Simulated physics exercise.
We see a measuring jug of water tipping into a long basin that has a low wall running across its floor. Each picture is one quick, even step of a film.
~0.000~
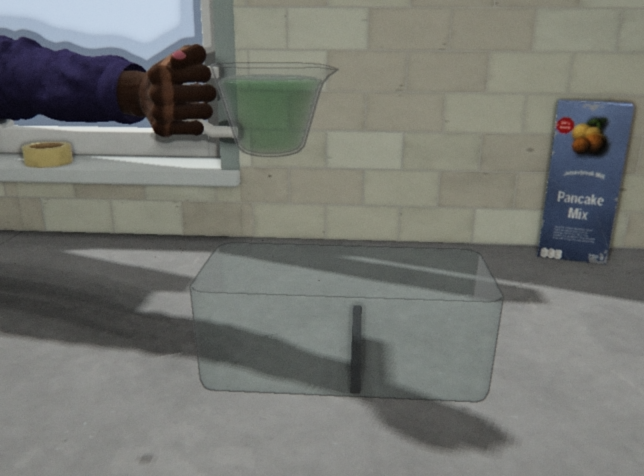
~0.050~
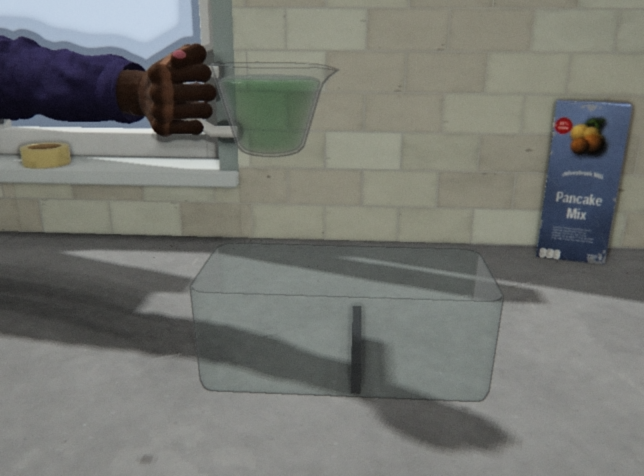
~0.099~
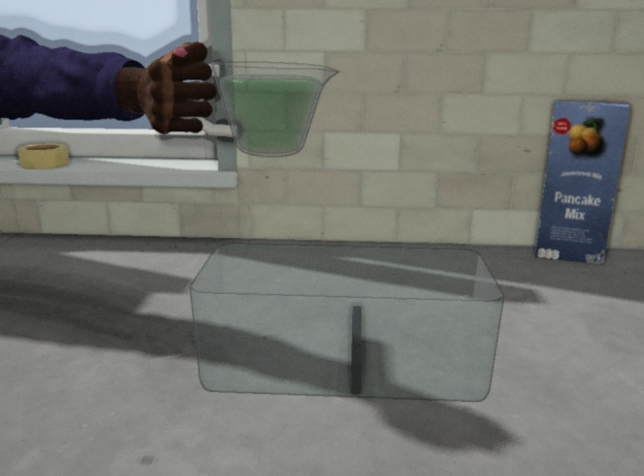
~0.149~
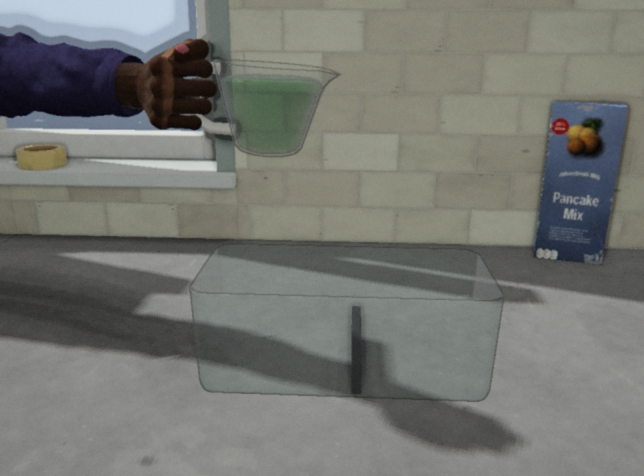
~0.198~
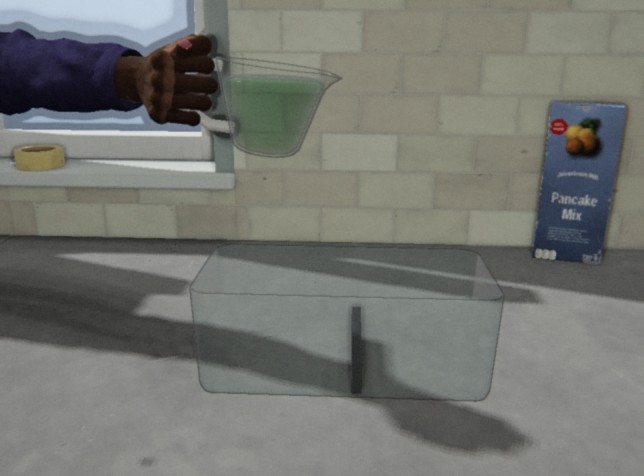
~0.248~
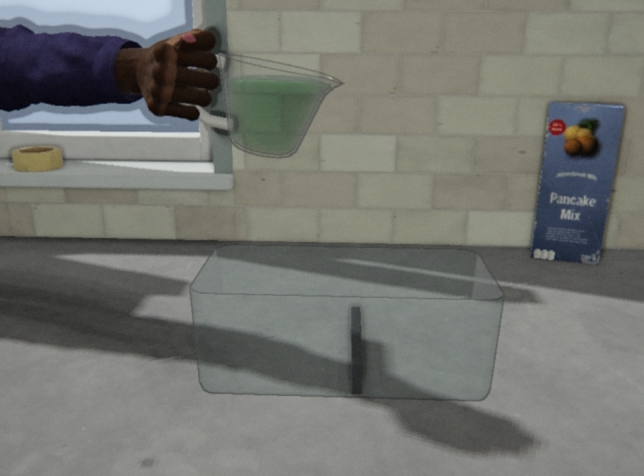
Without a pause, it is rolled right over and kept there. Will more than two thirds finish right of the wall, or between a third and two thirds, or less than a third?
Right of the wall there will be more than two thirds.
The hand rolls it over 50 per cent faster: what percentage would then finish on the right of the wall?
It comes to about 80 per cent.
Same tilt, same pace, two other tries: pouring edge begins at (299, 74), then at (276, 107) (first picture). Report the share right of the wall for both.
50 and 5 per cent.
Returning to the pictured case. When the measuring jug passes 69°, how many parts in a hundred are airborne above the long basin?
About 30 per cent.
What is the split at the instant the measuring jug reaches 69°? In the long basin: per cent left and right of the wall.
Left part: Around 0 %. Right part: Around 15 %.
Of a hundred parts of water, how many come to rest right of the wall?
Estimate: Some 85 per cent.
By 0.70 s the tilt is 69° and 54 per cent is still to pour, 0 is left of the wall and 14 right of it.
By 1.03 s the tilt is 108° and 2 per cent is still to pour, 6 is left of the wall and 82 right of it.
By 1.37 s the tilt is 117° and 0 per cent is still to pour, 13 is left of the wall and 85 right of it.
By 1.75 s the tilt is 117° and 0 per cent is still to pour, 13 is left of the wall and 85 right of it.
At rest 13 per cent lies left of the wall, 85 right of it and 2 outside.
